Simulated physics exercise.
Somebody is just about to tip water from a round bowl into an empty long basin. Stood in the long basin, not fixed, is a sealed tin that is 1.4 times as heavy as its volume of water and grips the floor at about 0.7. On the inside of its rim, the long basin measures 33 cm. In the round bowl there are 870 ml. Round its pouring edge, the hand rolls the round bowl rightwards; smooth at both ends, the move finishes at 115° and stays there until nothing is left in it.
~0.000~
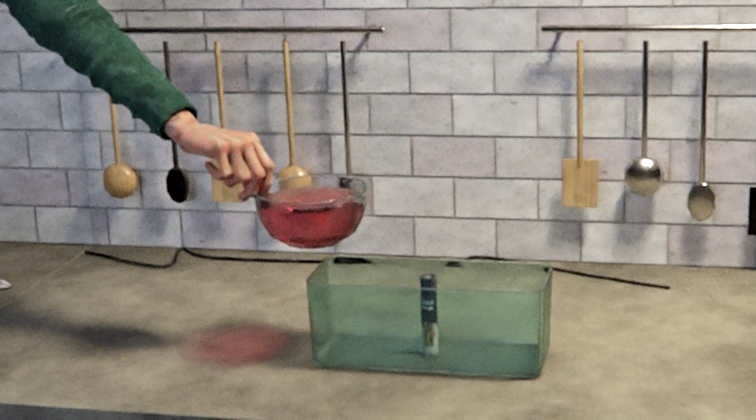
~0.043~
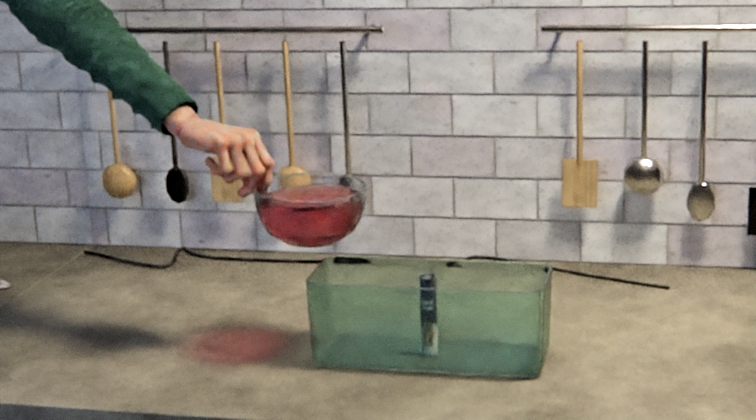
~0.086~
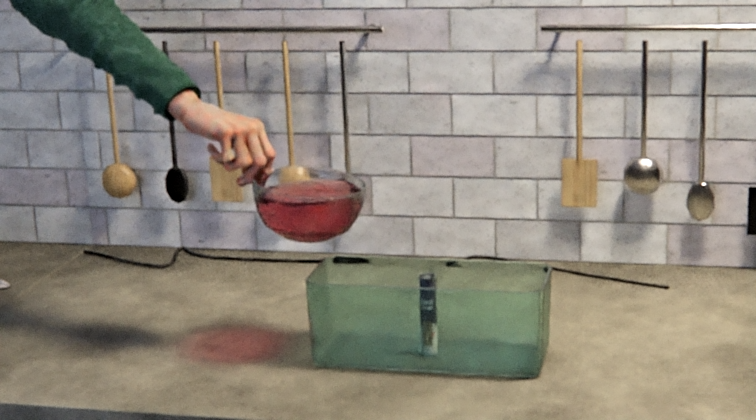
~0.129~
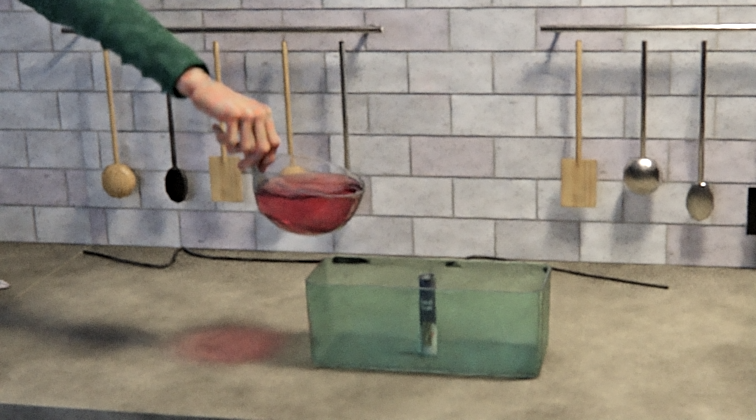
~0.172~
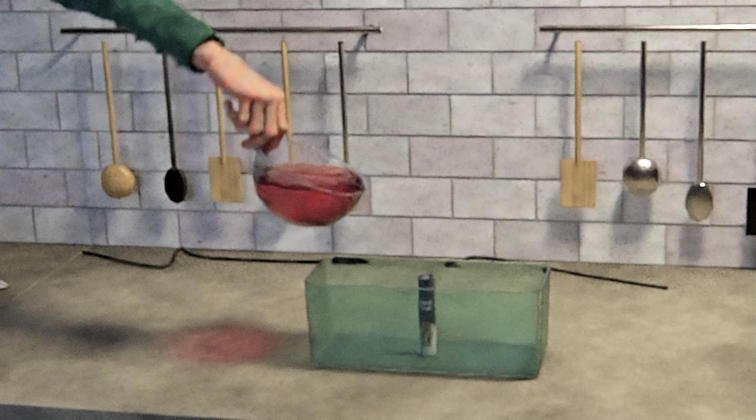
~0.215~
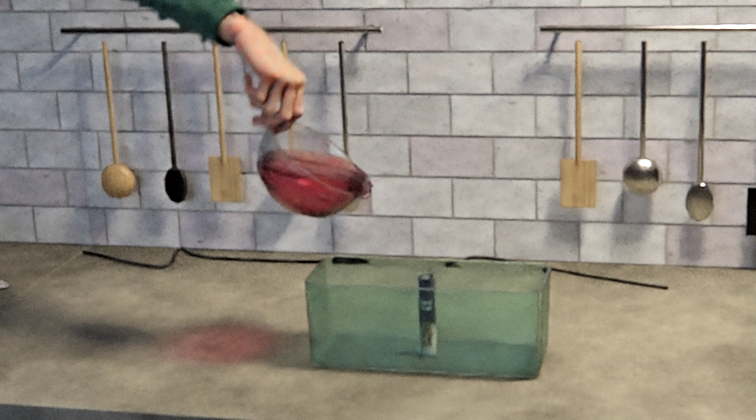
A hand tilts a round glass bowl of red liquid rightwards above a long green basin.
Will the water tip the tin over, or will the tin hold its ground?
It holds its ground.
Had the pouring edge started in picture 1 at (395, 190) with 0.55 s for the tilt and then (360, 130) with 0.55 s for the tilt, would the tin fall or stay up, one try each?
In the first try it comes down; in the second it comes down.
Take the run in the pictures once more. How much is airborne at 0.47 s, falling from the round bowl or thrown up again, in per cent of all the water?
Around 66 in a hundred.
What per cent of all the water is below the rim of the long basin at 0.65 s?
Near 94 per cent of the total.
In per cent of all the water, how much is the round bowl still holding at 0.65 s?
0 per cent or so.
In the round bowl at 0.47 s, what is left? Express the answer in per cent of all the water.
Portion remaining: Approx. 22 per cent.
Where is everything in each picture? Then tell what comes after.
In the first frame, tilt 0°; pouring edge (365, 191); surface from (262, 197) to (364, 200); the long basin's rim runs from (317, 270) to (547, 279); the tin's top is at (428, 280).
In the second frame, tilt 2°; pouring edge (364, 191); surface from (261, 196) to (364, 198).
In the third frame, tilt 7°; pouring edge (364, 191); surface from (260, 191) to (363, 193).
In the fourth frame, tilt 15°; pouring edge (363, 191); surface from (260, 183) to (363, 187).
In the fifth frame, tilt 26°; pouring edge (362, 192); surface from (259, 170) to (362, 186); 2 per cent is over the edge.
In the sixth frame, tilt 38°; pouring edge (362, 192); surface from (264, 153) to (350, 176); 6 per cent is over the edge.
After 0.47 s the tilt is 108° and 22 per cent is still to pour; the tin stands where it began.
After 0.65 s the tilt is 115° and 0 per cent is still to pour; the tin stands where it began.
After 0.84 s the tilt is 115° and 0 per cent is still to pour; the tin stands where it began.
After 1.05 s the tilt is 115° and 0 per cent is still to pour; the tin stands where it began.
In the end the tin stands where it began.
